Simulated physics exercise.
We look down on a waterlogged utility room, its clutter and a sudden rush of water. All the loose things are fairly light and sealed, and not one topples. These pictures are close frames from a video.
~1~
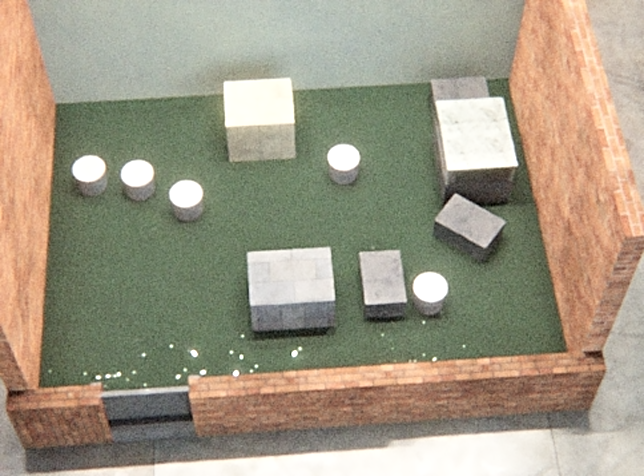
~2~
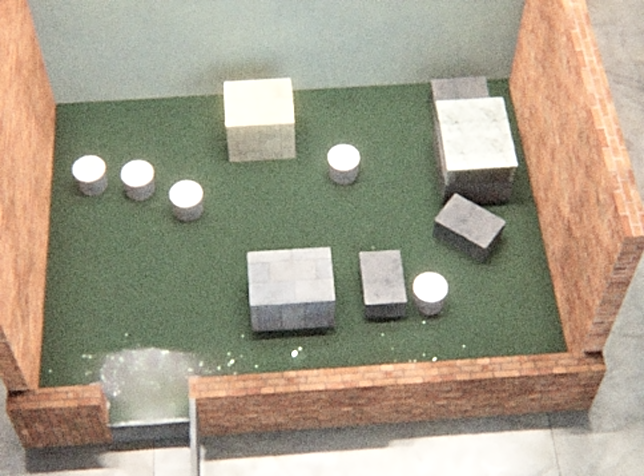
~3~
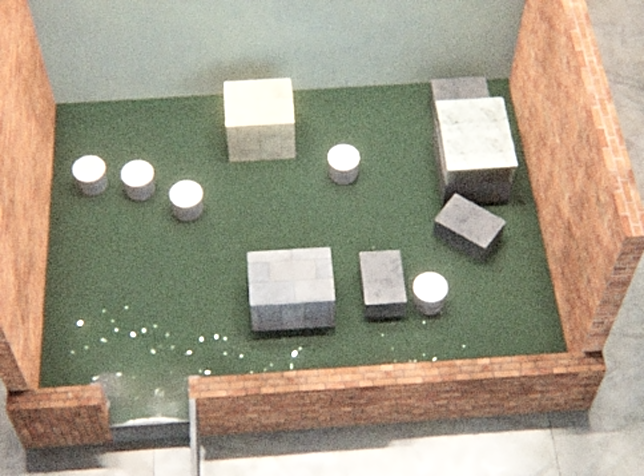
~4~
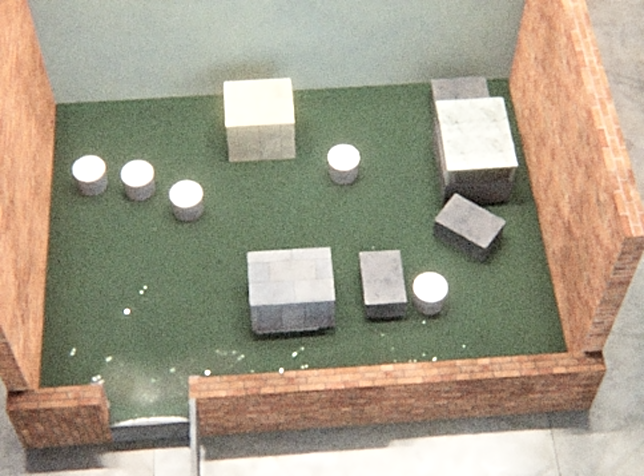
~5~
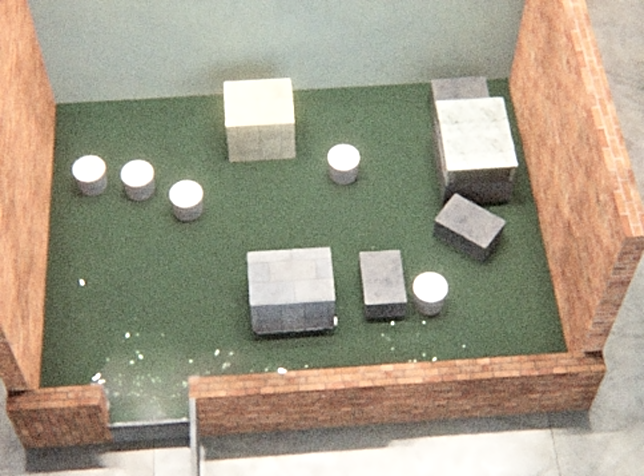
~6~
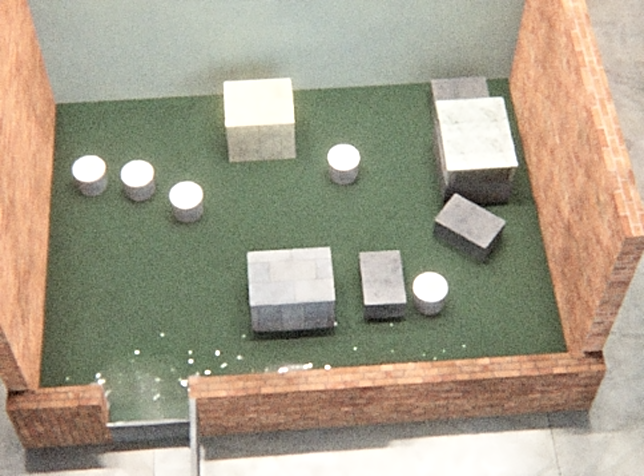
In a brick-walled room, water splashes in at the lower left while boxes and pails stay put.
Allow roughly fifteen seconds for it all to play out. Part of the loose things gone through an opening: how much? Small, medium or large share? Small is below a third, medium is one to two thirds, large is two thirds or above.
A small share.
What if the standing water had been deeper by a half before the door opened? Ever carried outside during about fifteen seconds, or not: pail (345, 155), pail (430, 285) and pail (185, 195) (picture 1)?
One after the other: Still in, left behind, through.
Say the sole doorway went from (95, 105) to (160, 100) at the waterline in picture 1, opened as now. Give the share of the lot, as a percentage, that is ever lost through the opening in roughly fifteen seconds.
Roughly 40 per cent.
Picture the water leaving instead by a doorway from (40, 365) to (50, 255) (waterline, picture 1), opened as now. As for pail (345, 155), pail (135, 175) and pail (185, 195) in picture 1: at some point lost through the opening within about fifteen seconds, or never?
Retained - lost - lost.
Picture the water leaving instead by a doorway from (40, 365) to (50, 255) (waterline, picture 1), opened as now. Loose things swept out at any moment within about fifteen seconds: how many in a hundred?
40 per cent.
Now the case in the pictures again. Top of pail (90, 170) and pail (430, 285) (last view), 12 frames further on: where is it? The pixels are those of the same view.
(79, 201) and (403, 303).
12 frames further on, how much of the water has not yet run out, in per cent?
About 84 percent.
A moment on, 0 of 8 are out; 8 afloat.
Next, 0 of 8 are out; 8 afloat.
Later, 0 of 8 are out; 8 afloat.
In the end, 1 of 8 are out; 7 afloat.
